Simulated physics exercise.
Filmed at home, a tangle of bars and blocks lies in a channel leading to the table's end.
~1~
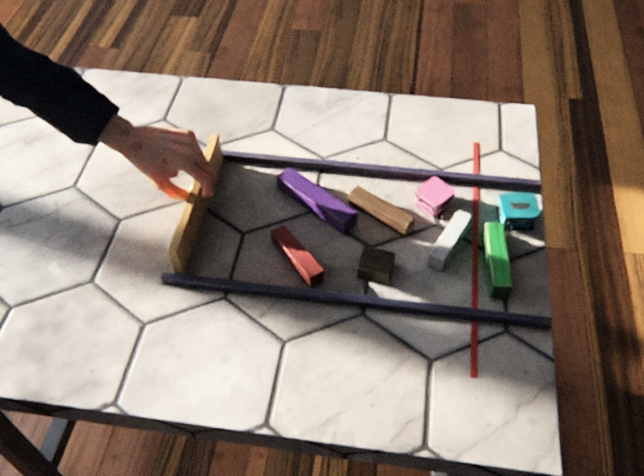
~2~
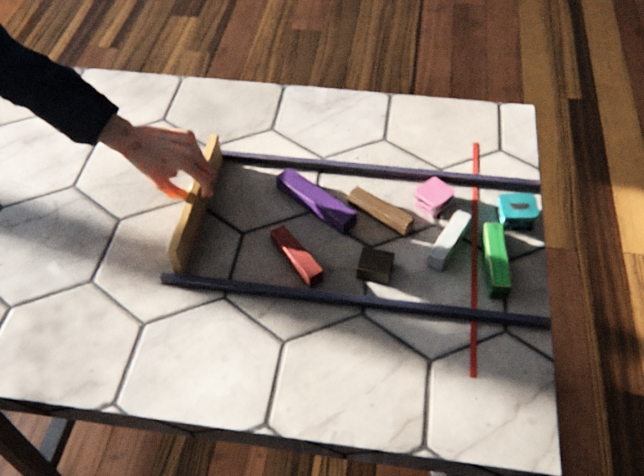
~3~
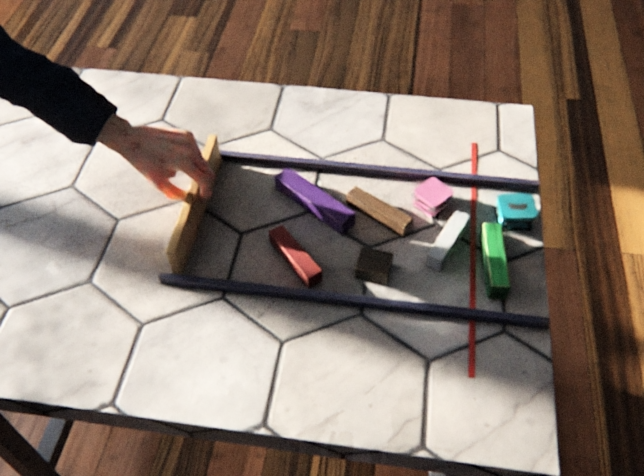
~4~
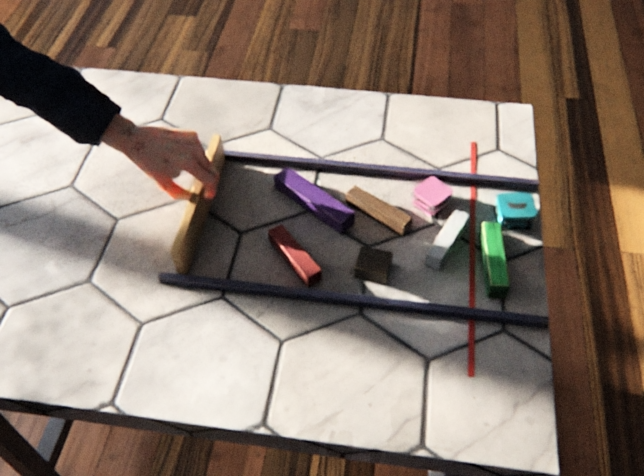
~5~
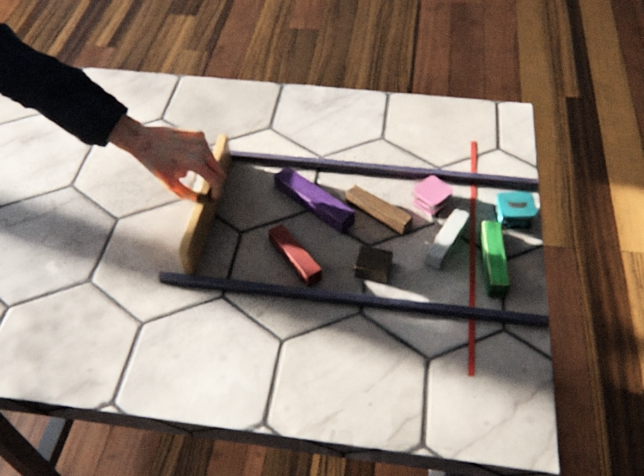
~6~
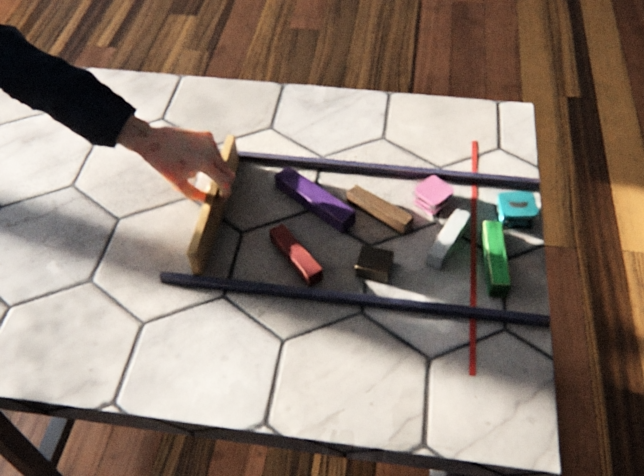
On a marble-tiled tabletop, a hand holds a wooden board upright, then slides it slightly right toward scattered, unmoving coloured blocks.
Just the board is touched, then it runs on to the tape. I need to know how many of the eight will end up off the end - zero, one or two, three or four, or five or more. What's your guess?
Seems one or two of them come crashing down.
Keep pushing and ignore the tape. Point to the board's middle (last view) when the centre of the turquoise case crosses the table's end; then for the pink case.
Its middle is around (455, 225) and around (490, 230).
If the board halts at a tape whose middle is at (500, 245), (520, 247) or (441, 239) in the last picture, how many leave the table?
In order: 4, 6 and 0.
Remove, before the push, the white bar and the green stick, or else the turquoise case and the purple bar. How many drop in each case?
The counts: 1 and 0.
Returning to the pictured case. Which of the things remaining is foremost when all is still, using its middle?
The one in question is the green stick.
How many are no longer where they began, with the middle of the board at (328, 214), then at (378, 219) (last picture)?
One spot: 3. Other spot: 5.
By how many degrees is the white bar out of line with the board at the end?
Near 10 degrees.
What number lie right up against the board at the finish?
2.
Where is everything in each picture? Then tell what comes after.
Turquoise case (517, 212); green stick (497, 260); white bar (450, 240); board (198, 202); tape (475, 244), in the first frame.
Green stick (496, 260); pink case (434, 198), in the second frame.
White bar (448, 240); black block (374, 266), in the third frame.
Turquoise case (515, 212); brown bar (378, 210), in the fourth frame.
Green stick (494, 258); purple bar (314, 199), in the fifth frame.
Turquoise case (516, 211); green stick (495, 258); white bar (449, 239); board (215, 203); tape (474, 242), in the sixth frame.
Soon after, none off yet; turquoise case at rest near (516, 211); green stick at rest near (495, 258); white bar at rest near (449, 239).
Then, none off yet; turquoise case at rest near (519, 211); green stick moving near (501, 259); white bar moved a little near (483, 241).
By the end, the number that fall off is one or two; fallen, turquoise case.
